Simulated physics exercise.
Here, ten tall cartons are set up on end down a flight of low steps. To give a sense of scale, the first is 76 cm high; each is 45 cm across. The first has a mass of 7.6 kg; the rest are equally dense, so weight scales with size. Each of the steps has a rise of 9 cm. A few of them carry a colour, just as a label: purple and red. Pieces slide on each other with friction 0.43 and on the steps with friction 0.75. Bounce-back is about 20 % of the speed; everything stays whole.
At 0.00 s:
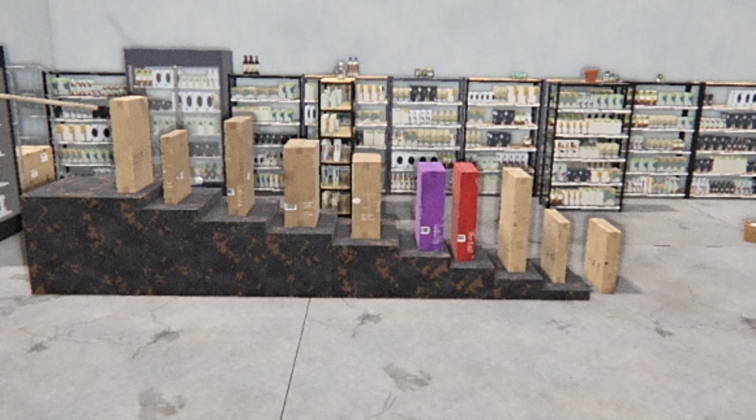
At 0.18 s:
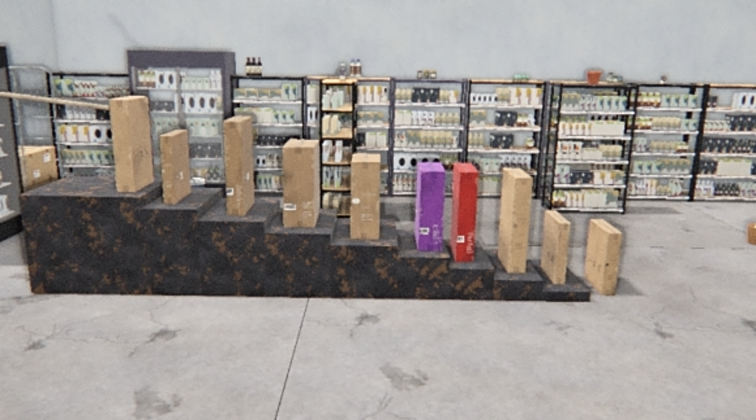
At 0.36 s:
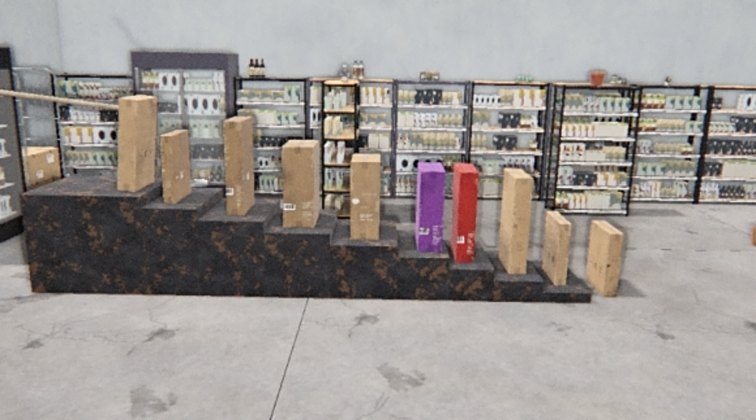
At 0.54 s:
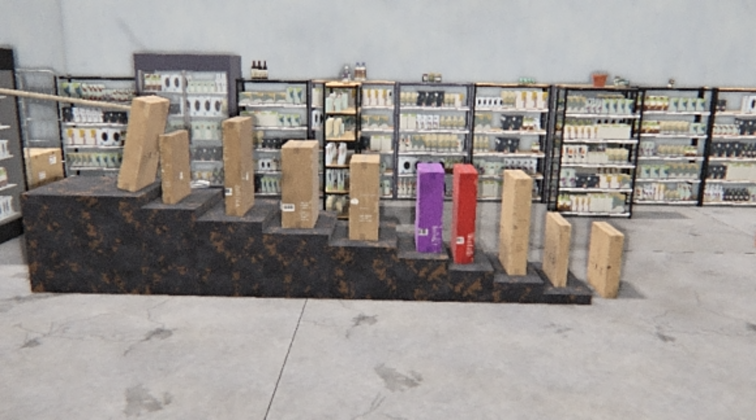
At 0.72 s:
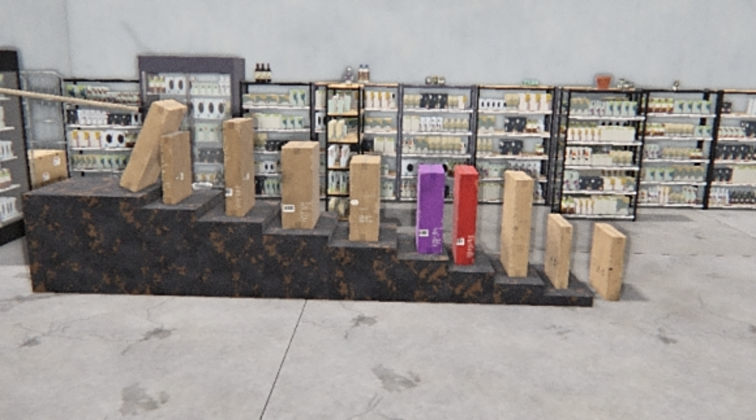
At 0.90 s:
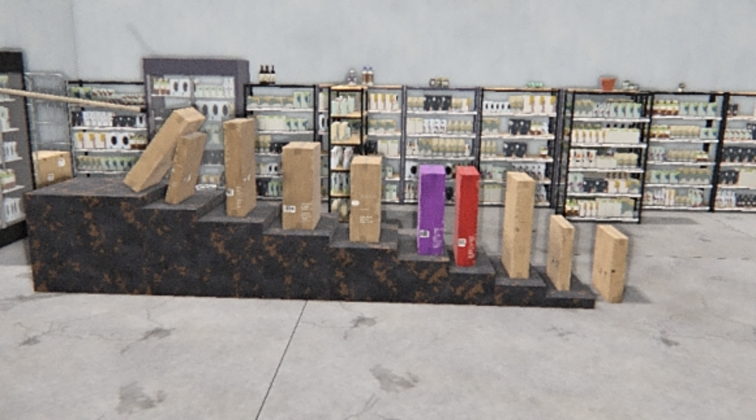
The clip opens on tall cartons standing on end down a flight of dark steps, a purple and a red one among the brown, with stocked shelves behind. A pole at the left pushes the top carton, which tilts rightward against the second; the second then leans too, while the others stay upright.
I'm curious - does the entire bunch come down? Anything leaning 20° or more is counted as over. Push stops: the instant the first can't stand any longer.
No, only some come down.
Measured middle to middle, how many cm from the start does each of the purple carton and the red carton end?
So purple shifts 0 cm, while red shifts 0 cm.
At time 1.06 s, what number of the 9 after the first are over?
Count at that time: 1.
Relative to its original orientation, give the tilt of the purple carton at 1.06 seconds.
Something like 0°, give or take.
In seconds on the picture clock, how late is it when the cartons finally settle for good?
1.5 s, roughly.
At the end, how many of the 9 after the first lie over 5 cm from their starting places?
2 have shifted.
After 1.06 s, 1 of the 9 other cartons over.
After 1.26 s, 2 of the 9 other cartons over.
In the end (1.8 s), 2 of the 9 other cartons over; purple carton unmoved; red carton unmoved. Seven left standing. From the last view, middles, purple carton near (431, 209), red carton near (465, 215).
